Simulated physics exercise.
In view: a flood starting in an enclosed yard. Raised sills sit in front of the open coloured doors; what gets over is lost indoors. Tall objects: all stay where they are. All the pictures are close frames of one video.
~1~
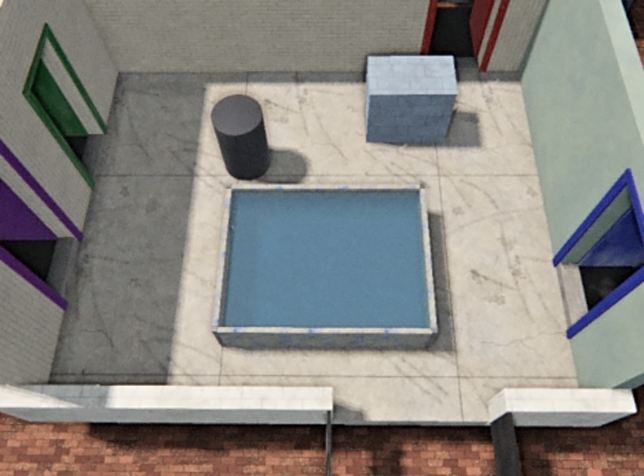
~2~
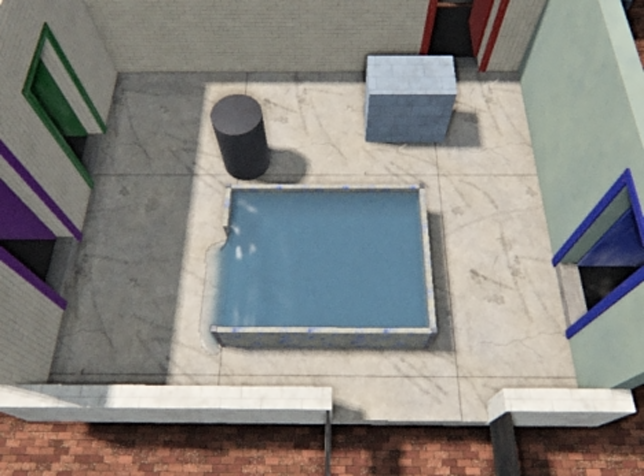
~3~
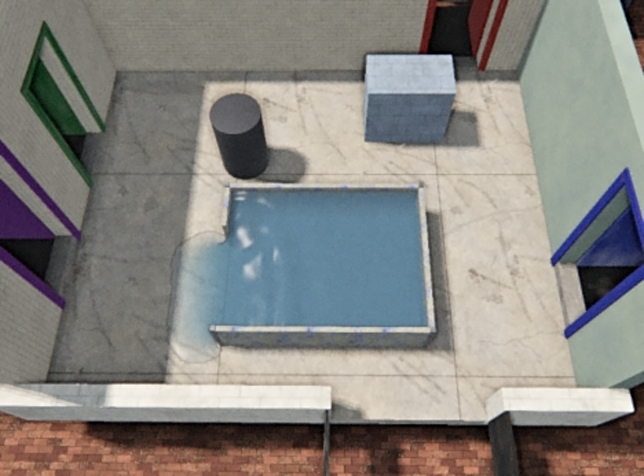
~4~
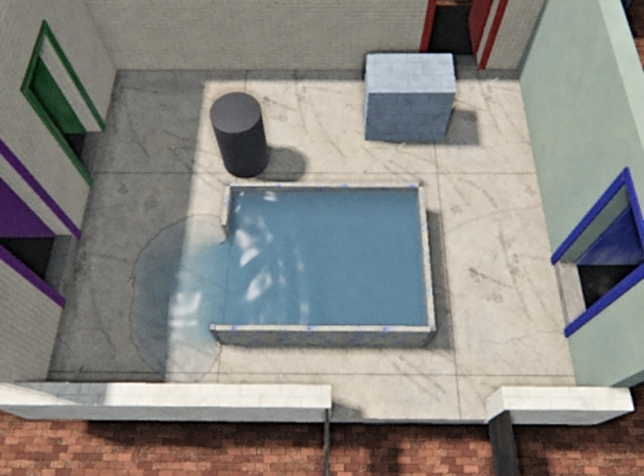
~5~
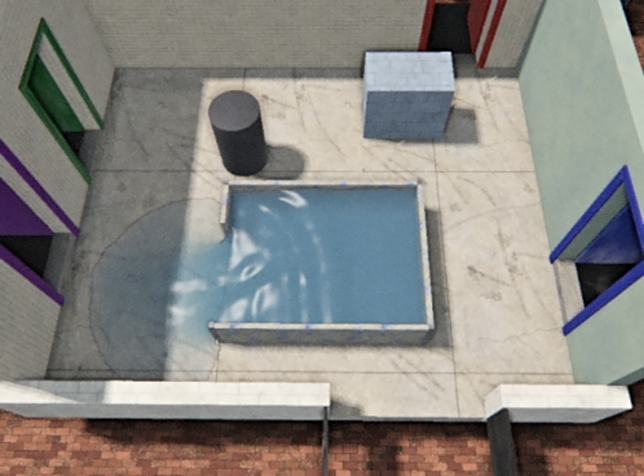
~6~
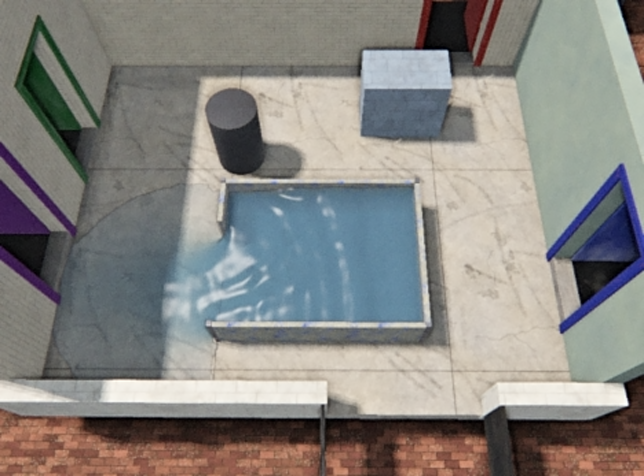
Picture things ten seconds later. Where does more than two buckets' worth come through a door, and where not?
My prediction: Blue door: Limit not exceeded; purple door: Limit exceeded; red door: Limit not exceeded; green door: Limit exceeded.
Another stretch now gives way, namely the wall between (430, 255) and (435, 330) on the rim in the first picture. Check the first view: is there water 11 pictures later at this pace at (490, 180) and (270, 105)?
In the order asked: The first spot is swamped and the second is untouched.
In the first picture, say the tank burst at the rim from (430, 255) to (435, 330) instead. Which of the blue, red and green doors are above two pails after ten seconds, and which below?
One by one: The blue door is over; the red door floods; the green door keeps below it.
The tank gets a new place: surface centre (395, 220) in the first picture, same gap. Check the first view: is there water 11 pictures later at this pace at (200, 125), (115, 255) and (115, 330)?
Points in turn: Not reached; inundated; inundated.
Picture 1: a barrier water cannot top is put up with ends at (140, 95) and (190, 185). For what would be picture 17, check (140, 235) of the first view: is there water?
Answer: That point is waterlogged.
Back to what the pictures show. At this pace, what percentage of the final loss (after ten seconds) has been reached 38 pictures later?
Estimated share: Close to 65 %.
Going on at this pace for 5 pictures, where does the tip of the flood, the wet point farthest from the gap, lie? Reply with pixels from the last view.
At roughly (91, 162).
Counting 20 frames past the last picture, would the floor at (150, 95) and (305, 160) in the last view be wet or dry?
The first is inundated, the second spared.
A moment on, water covers 20 % of the floor; the blue door not reached, the purple door over two buckets in, the red door not reached, the green door not reached.
Next, water covers 25 % of the floor; the blue door not reached, the purple door over two buckets in, the red door not reached, the green door under two buckets in.
Then, water covers 40 % of the floor; the blue door not reached, the purple door far over two buckets in, the red door not reached, the green door under two buckets in.
Later, water covers 75 % of the floor; the blue door wet at the sill, nothing in, the purple door far over two buckets in, the red door wet at the sill, nothing in, the green door over two buckets in.
In the end, water covers 95 % of the floor; the blue door wet at the sill, nothing in, the purple door far over two buckets in, the red door wet at the sill, nothing in, the green door far over two buckets in.
